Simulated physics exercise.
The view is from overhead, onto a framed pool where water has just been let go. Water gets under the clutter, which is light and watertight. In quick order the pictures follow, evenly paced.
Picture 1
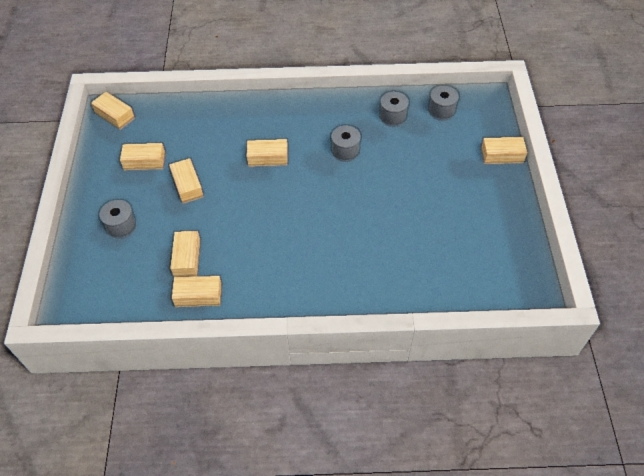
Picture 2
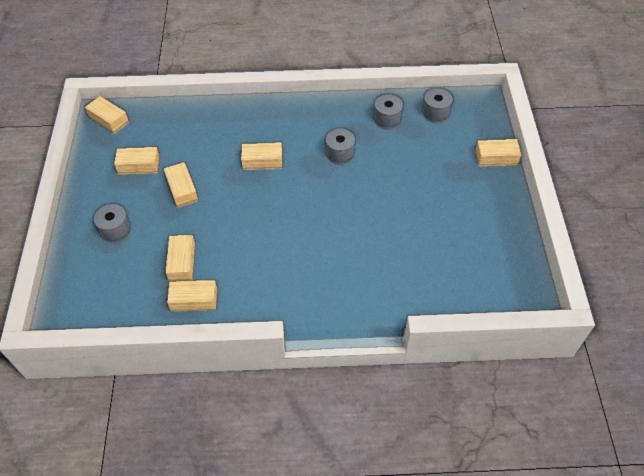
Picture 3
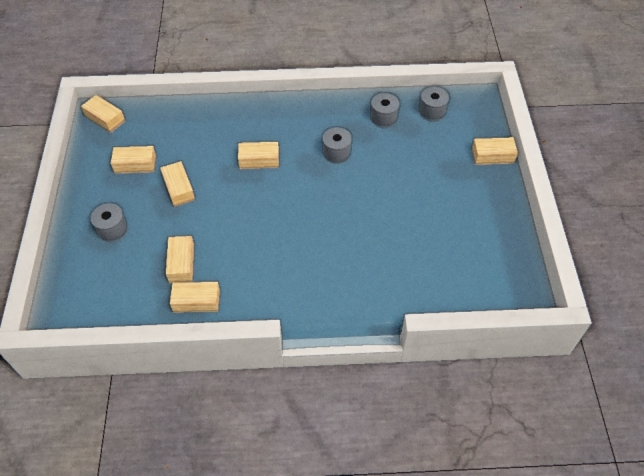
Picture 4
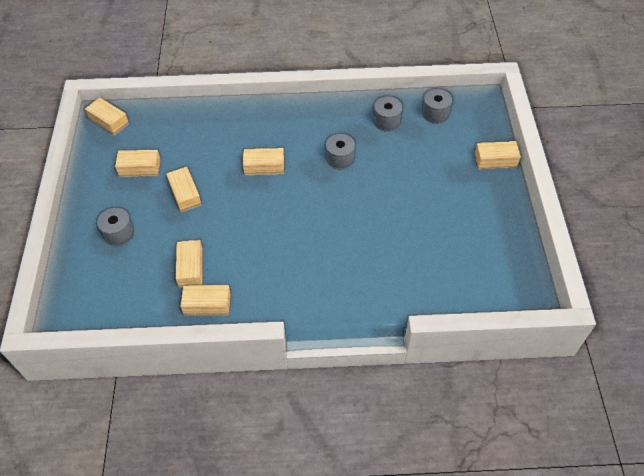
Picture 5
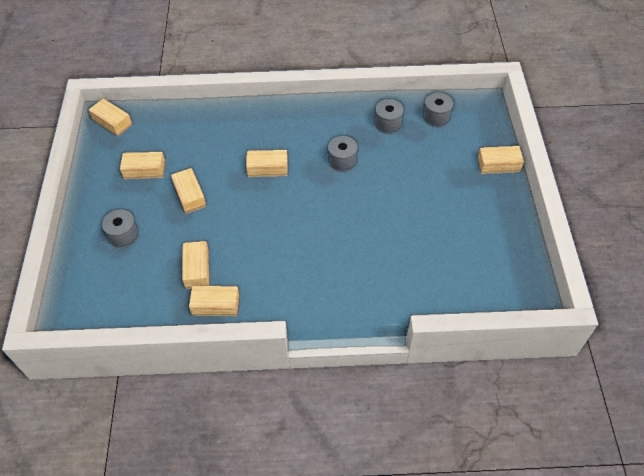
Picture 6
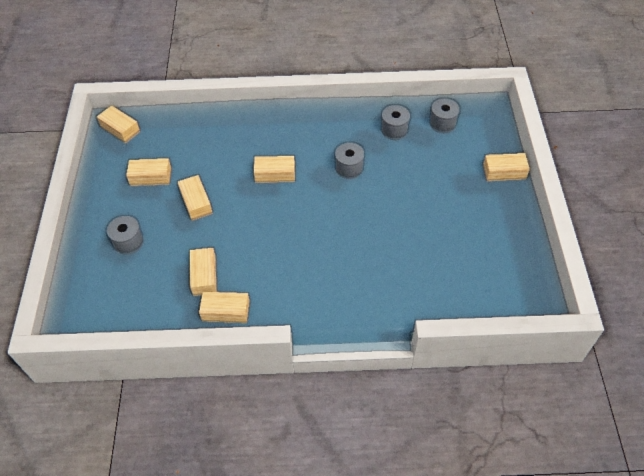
Wooden blocks and grey cylinders drift slightly in a shallow pool after a front wall section opens.
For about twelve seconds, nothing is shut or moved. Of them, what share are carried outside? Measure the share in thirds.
In thirds: Below one third.
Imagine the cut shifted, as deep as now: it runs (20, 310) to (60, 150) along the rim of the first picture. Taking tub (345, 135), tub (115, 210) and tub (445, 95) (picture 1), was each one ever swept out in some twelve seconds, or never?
First held back, then flushed away, then held back.
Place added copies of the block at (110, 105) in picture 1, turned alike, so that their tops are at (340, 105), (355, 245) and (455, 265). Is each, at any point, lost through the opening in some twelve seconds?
Outcomes in turn are not expelled, expelled, expelled.
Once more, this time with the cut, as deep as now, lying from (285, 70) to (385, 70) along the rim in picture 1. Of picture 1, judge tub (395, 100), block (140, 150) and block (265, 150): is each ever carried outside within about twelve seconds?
One by one: Exits; held indoors; exits.
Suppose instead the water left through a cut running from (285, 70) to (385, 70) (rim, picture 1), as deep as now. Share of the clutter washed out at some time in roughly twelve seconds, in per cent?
I'd say some 40 in a hundred.
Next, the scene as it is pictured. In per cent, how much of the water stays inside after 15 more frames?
It comes out at 78 parts in a hundred.
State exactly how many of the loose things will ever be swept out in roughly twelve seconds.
The answer is 0.
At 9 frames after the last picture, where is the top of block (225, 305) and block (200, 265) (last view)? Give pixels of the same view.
I'd say close to (296, 319) and close to (232, 282).
A moment on, 0 of 11 are out; 11 afloat.
Next, 0 of 11 are out; 11 afloat.
Later, 0 of 11 are out; 11 afloat.
In the end, 0 of 11 are out; 11 afloat.
